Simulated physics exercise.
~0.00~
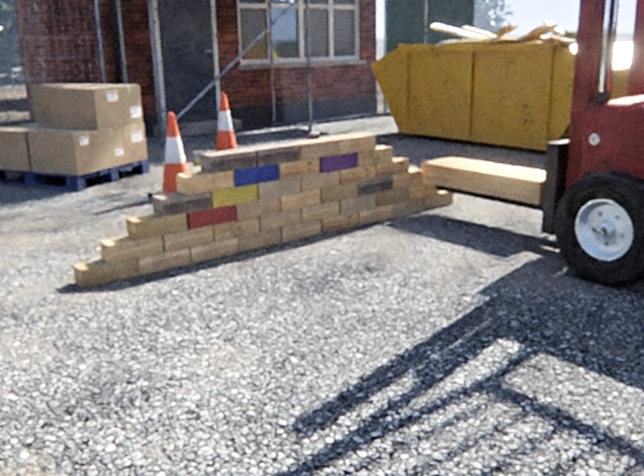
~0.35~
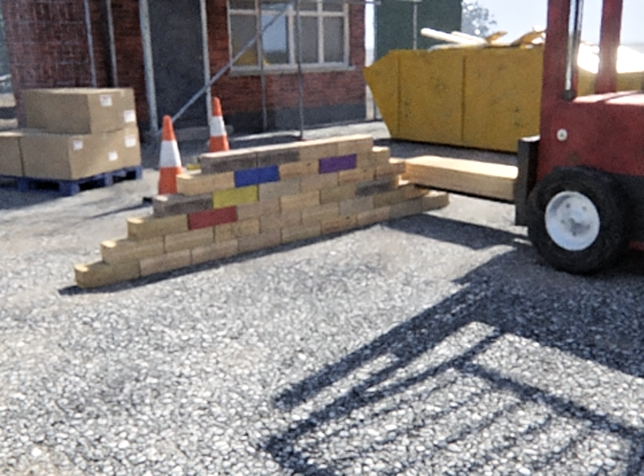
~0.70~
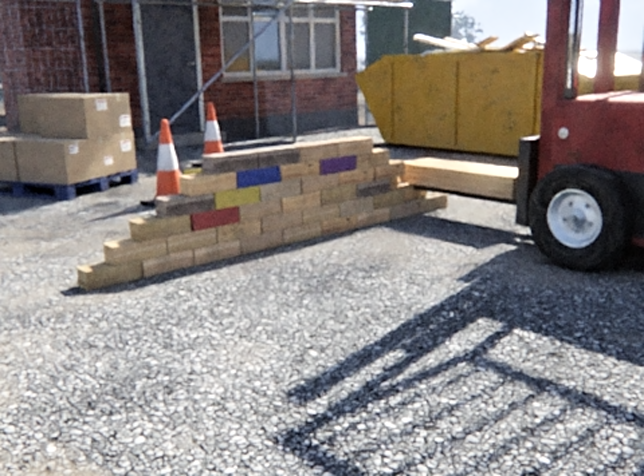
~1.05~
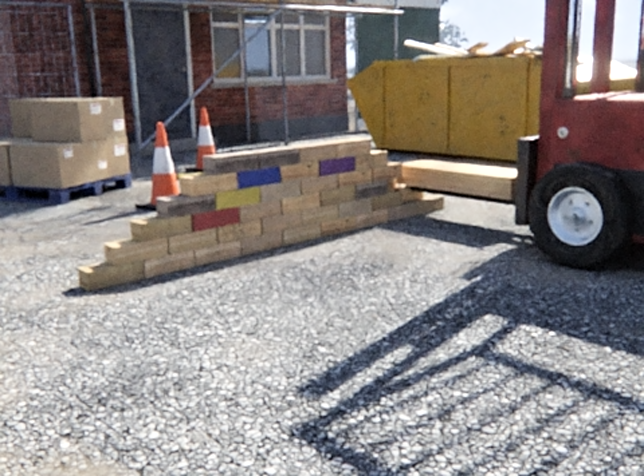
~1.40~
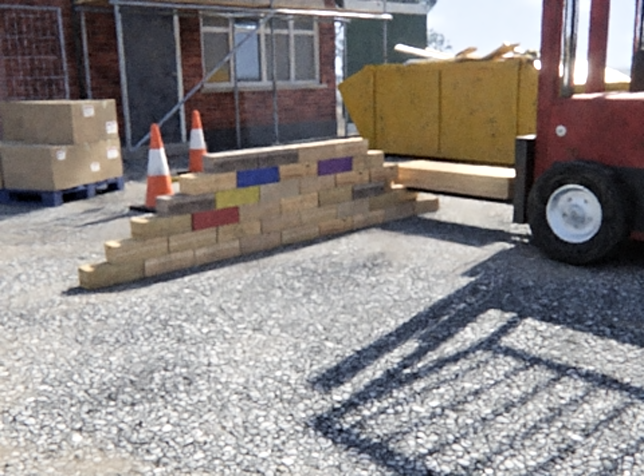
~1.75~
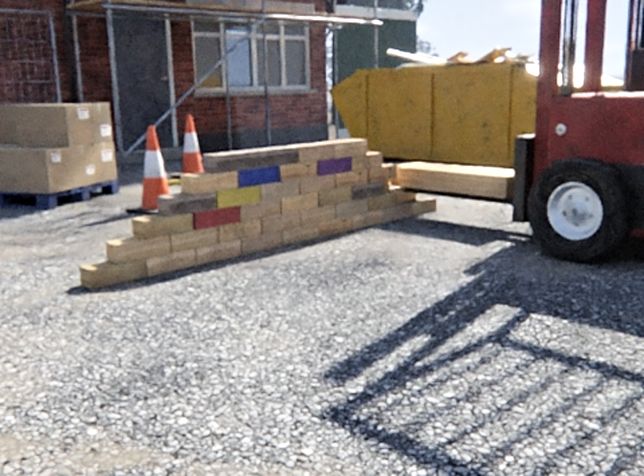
The footage shows a red lift truck edging left with a pale timber-coloured load toward a low, stepped wall of timber blocks on gravel, then stopping against its right end as the view drifts slightly sideways. The wall remains standing, its red, yellow, blue and purple blocks still in place.
